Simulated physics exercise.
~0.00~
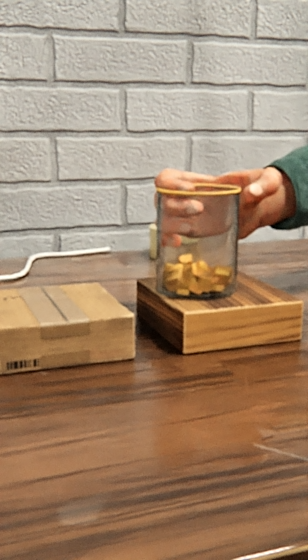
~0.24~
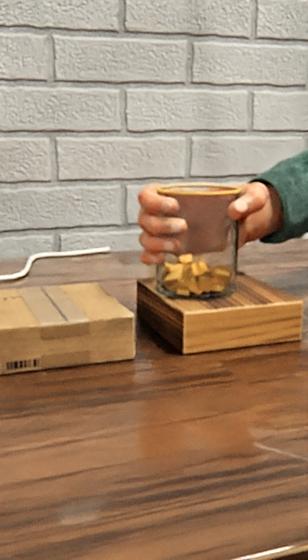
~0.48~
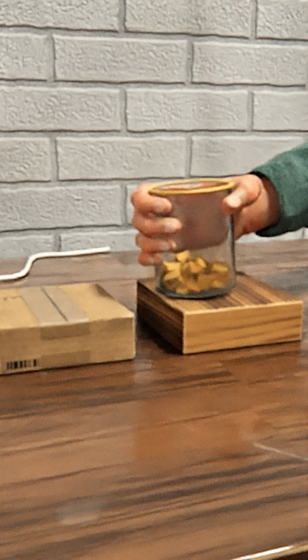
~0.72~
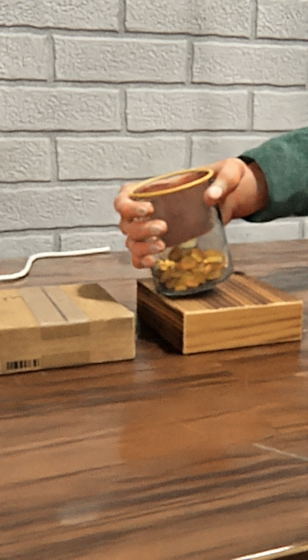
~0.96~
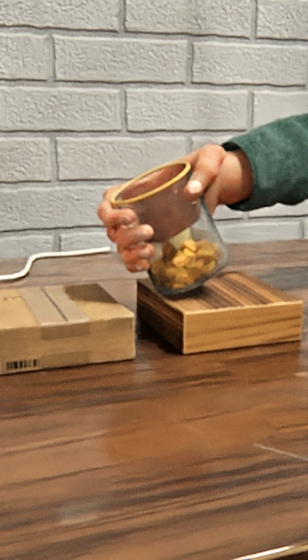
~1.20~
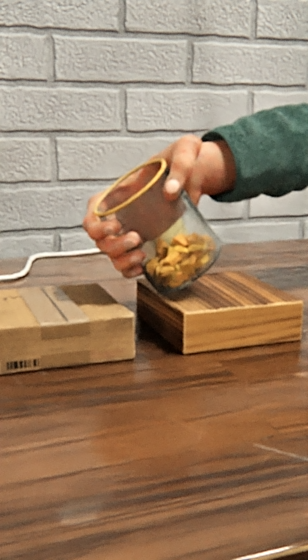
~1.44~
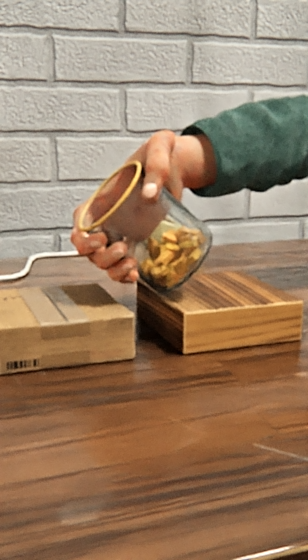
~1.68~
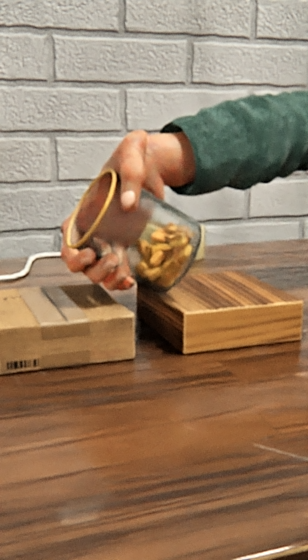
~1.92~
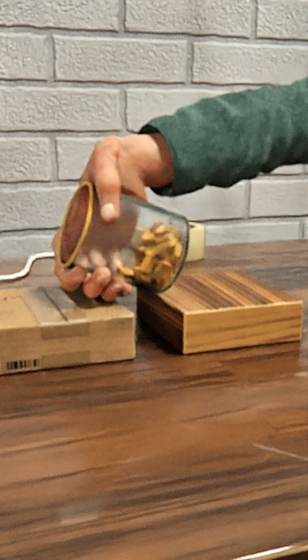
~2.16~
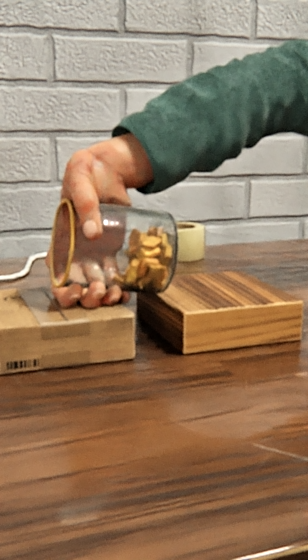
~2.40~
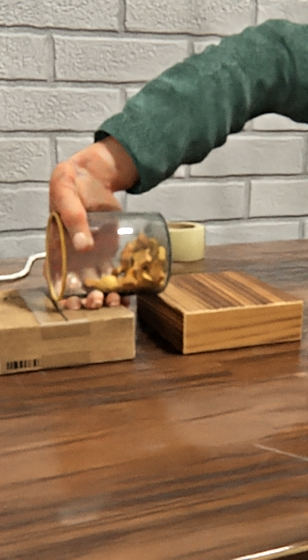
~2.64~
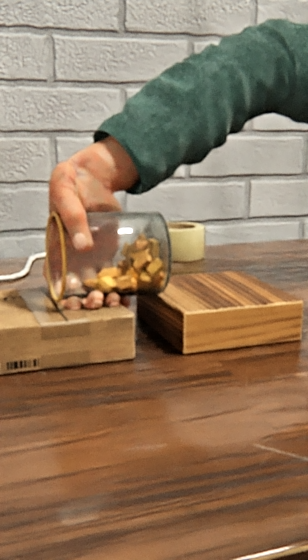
A clear glass with a tan rim, partly filled with small yellowish chunks, stands upright on a striped wooden block as a hand in a green sleeve grips it. The hand begins tilting it to the left, toward a cardboard box on the dark wooden table. As the lean deepens, the chunks shift against the glass's side, and the rim swings over the box. The hand lowers the glass onto its side, its mouth facing left. It ends lying nearly flat against the box, still held, with all the chunks inside.
